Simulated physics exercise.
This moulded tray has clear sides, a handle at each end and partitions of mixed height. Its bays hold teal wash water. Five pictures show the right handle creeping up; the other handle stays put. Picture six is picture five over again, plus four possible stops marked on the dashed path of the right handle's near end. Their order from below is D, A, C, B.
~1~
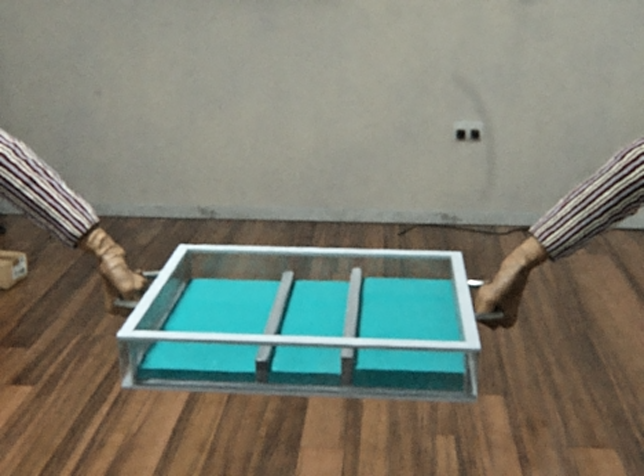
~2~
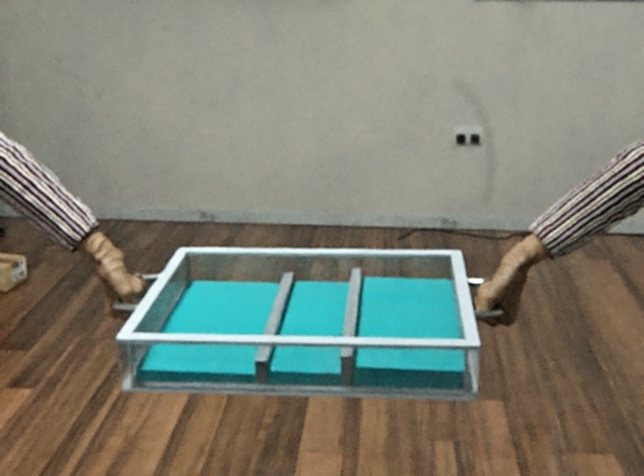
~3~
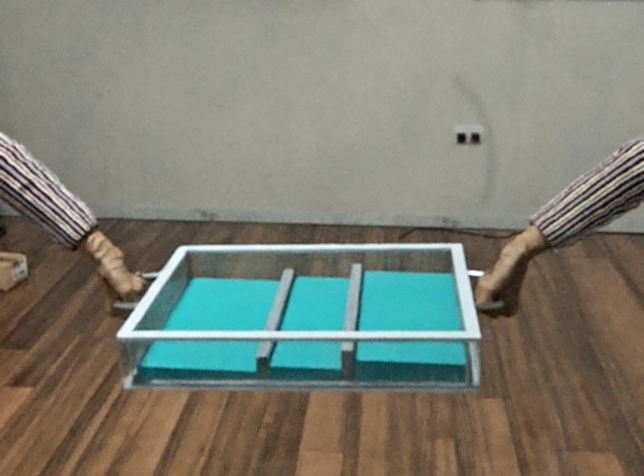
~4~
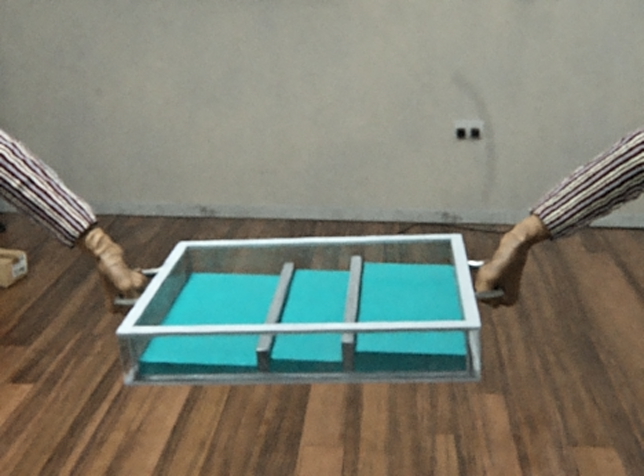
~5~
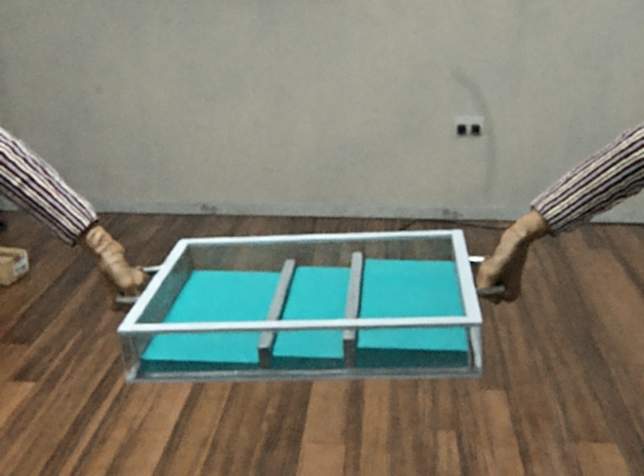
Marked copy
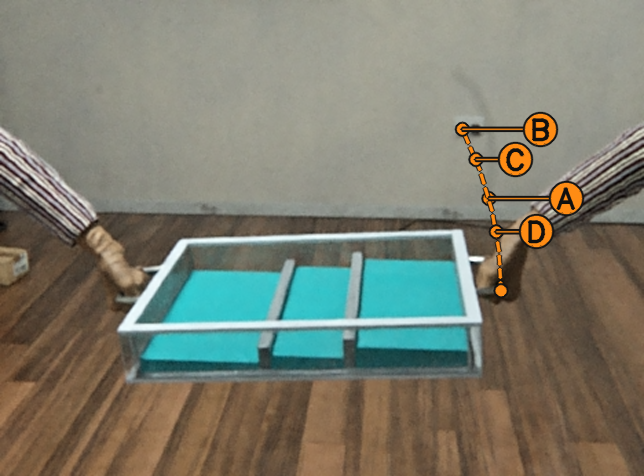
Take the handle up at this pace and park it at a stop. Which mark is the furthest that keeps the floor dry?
The answer is mark C.
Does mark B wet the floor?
Yes.
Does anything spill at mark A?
No.
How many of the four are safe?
Three of them.
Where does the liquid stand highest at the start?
That is the right bay.
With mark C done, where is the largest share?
The left bay.
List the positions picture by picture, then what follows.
The tray is level; deepest in the right bay, at (404, 319), shallowest in the left; right handle at (494, 301), in the first picture.
Tipped about 1° down to the left; no wall is crossed; right handle at (494, 298), in the second picture.
Tipped about 2° down to the left; no wall is crossed; right handle at (495, 290), in the third picture.
Tipped about 3° down to the left; no wall is crossed; right handle at (495, 280), in the fourth picture.
Tipped about 3° down to the left; deepest in the right bay, at (407, 299), shallowest in the left; right handle at (496, 275), in the fifth picture.
In orange, A at (488, 198); B at (462, 129); C at (475, 159); D at (496, 231).
With A, nothing spills; the left bay holds the most.
With B, about 10 % goes over the rim.
With C, nothing spills; the left bay holds the most.
With D, nothing spills; the right bay holds the most.
